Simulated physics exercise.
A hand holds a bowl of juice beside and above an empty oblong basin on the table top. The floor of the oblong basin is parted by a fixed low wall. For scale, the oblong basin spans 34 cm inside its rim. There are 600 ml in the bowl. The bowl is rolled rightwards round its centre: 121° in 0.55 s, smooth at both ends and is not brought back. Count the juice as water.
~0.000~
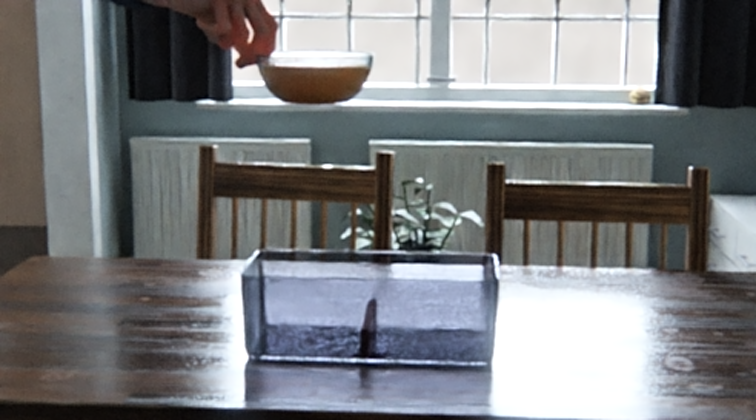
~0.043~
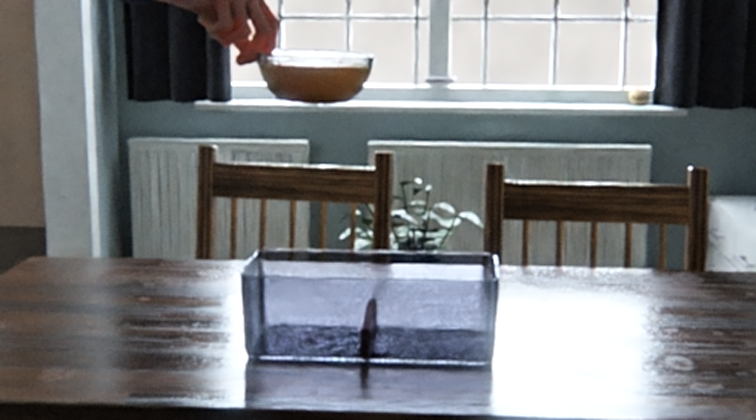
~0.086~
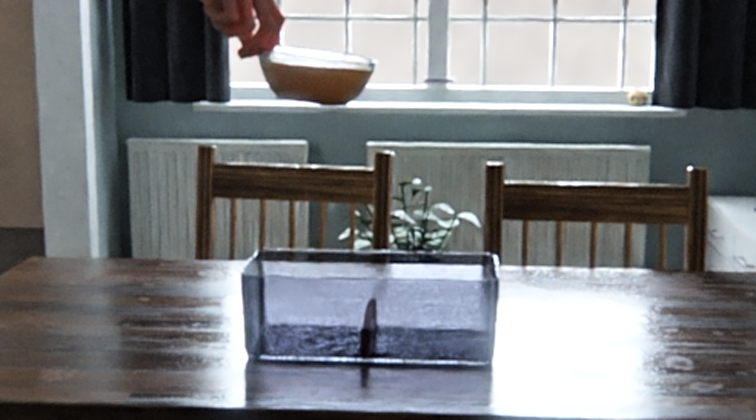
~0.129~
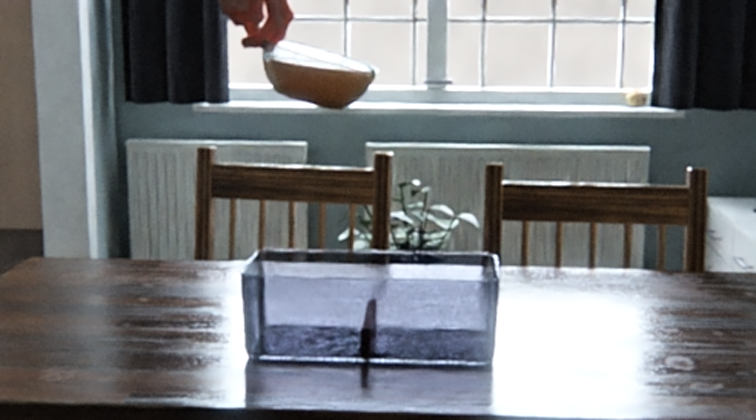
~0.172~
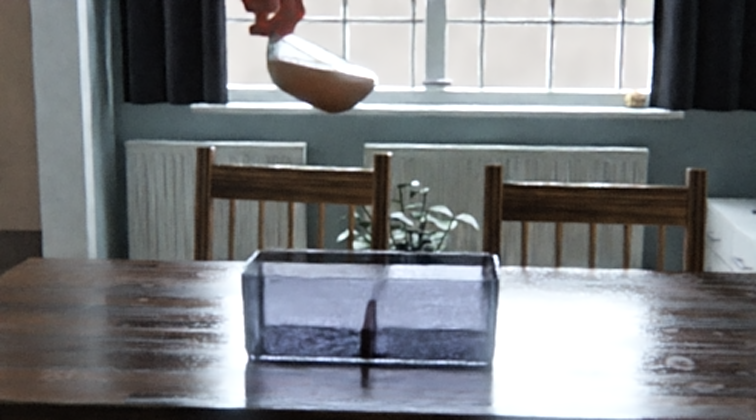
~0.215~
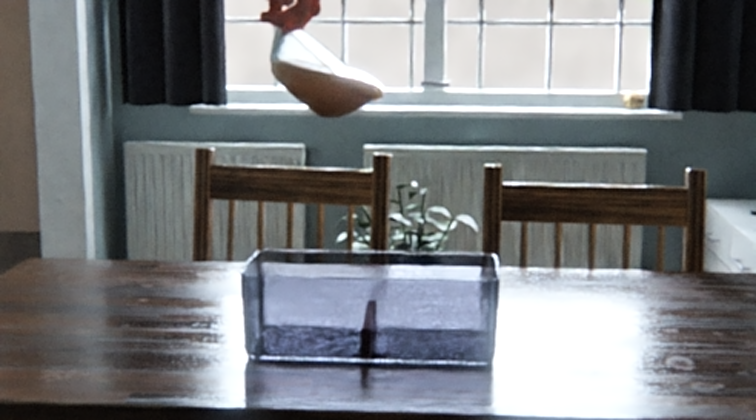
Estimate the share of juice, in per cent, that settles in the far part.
About 69 per cent.
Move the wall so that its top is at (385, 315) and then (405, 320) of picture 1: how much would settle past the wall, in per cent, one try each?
In turn about 60 and 50 per cent.
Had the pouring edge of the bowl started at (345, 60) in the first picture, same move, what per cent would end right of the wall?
Then about 65 per cent.
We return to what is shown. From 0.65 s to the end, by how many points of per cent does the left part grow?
Some 10 per cent.
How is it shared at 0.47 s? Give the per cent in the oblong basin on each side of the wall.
Left about 0, right about 32.
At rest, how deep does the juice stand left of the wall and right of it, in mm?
Left about 6 mm, right about 18 mm.
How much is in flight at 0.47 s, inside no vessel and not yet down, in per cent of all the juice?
Near 68 in a hundred.
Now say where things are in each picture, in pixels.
In the first picture, it leans 0°; its right rim is at (373, 56); the juice meets the walls at (261, 64) and (371, 65); the oblong basin's rim runs from (249, 263) to (497, 269); the wall's top is at (369, 315).
In the second picture, it leans 2°; its right rim is at (374, 58); the juice meets the walls at (261, 62) and (371, 66).
In the third picture, it leans 7°; its right rim is at (376, 63); the juice meets the walls at (263, 60) and (372, 68).
In the fourth picture, it leans 16°; its right rim is at (377, 73); the juice meets the walls at (267, 57) and (374, 71).
In the fifth picture, it leans 27°; its right rim is at (376, 85); the juice meets the walls at (270, 57) and (374, 76); 2 per cent is over the edge.
In the sixth picture, it leans 40°; its right rim is at (373, 99); the juice meets the walls at (274, 60) and (361, 80); 10 per cent is over the edge.
After 0.47 s the tilt is 114° and 1 per cent is still to pour, 0 is left of the wall and 31 right of it.
After 0.65 s the tilt is 121° and 0 per cent is still to pour, 12 is left of the wall and 69 right of it.
After 0.84 s the tilt is 121° and 0 per cent is still to pour, 19 is left of the wall and 68 right of it.
After 1.05 s the tilt is 121° and 0 per cent is still to pour, 21 is left of the wall and 69 right of it.
In the end 21 per cent lies left of the wall, 69 right of it and 10 outside.
